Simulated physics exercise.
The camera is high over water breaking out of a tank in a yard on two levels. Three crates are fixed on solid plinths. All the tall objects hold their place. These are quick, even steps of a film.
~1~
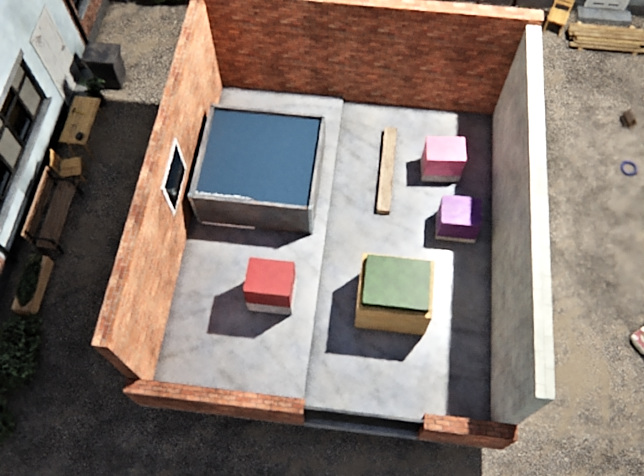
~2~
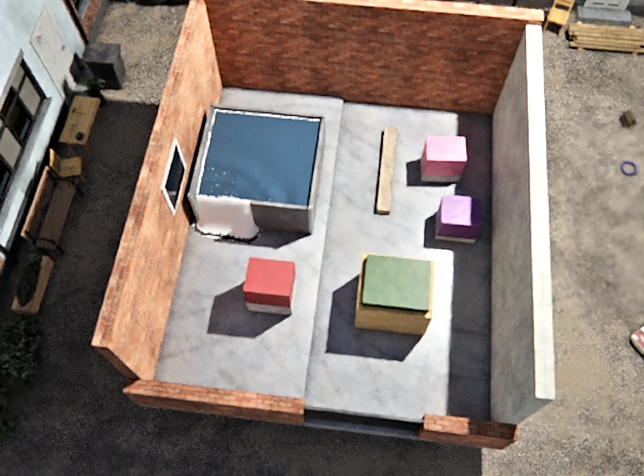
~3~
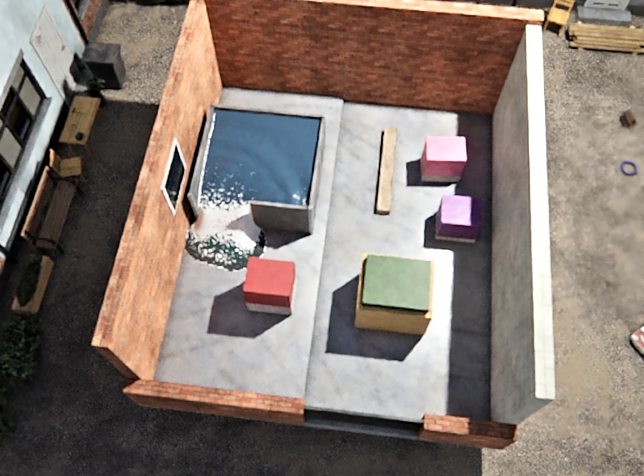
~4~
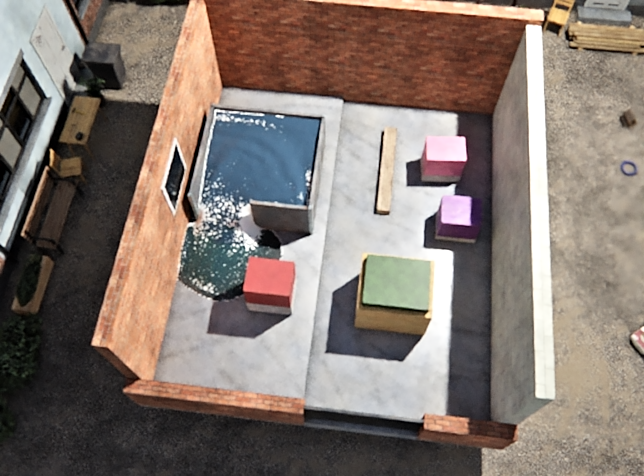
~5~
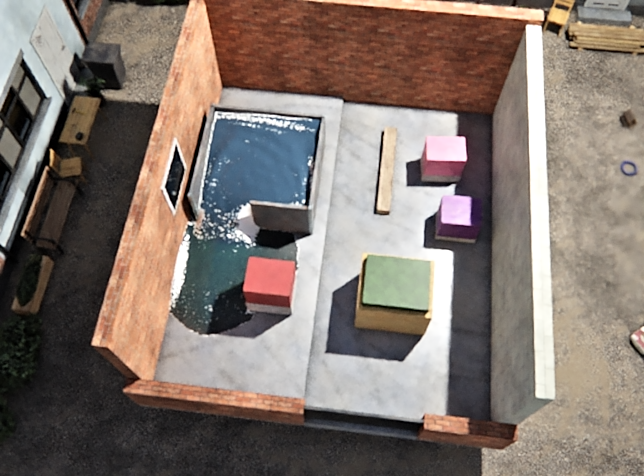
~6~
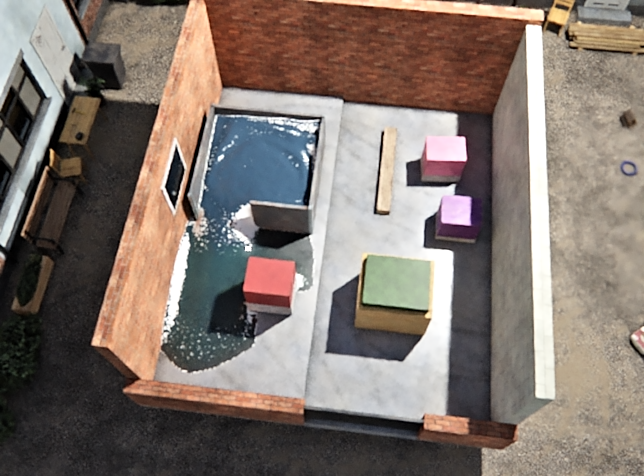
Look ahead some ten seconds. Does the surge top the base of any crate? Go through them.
The pink crate keeps dry; the red crate keeps dry; the purple crate is soaked.
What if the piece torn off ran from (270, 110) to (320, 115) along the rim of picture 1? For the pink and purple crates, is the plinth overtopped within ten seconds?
My reading: The pink one is wetted, the purple one is topped.
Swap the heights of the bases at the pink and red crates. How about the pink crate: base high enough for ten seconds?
My reading: The pink crate is spared.
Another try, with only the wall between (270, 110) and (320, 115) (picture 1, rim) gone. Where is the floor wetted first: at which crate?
First comes the pink one.
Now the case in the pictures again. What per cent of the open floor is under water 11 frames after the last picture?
About 40 per cent.
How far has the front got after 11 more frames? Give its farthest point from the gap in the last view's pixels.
Near (417, 421).
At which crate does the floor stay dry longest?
The pink crate.
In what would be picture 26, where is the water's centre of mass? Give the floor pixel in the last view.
At about (278, 279).
A moment on, water covers 25 % of the floor; the pink crate not reached, the red crate water round its plinth, the purple crate not reached.
Next, water covers 40 % of the floor; the pink crate not reached, the red crate water round its plinth, the purple crate not reached.
Then, water covers 55 % of the floor; the pink crate not reached, the red crate water round its plinth, the purple crate water round its plinth.
Later, water covers 85 % of the floor; the pink crate water round its plinth, the red crate water round its plinth, the purple crate water round its plinth.
In the end, water covers 95 % of the floor; the pink crate stayed above the water, the red crate stayed above the water, the purple crate was topped.
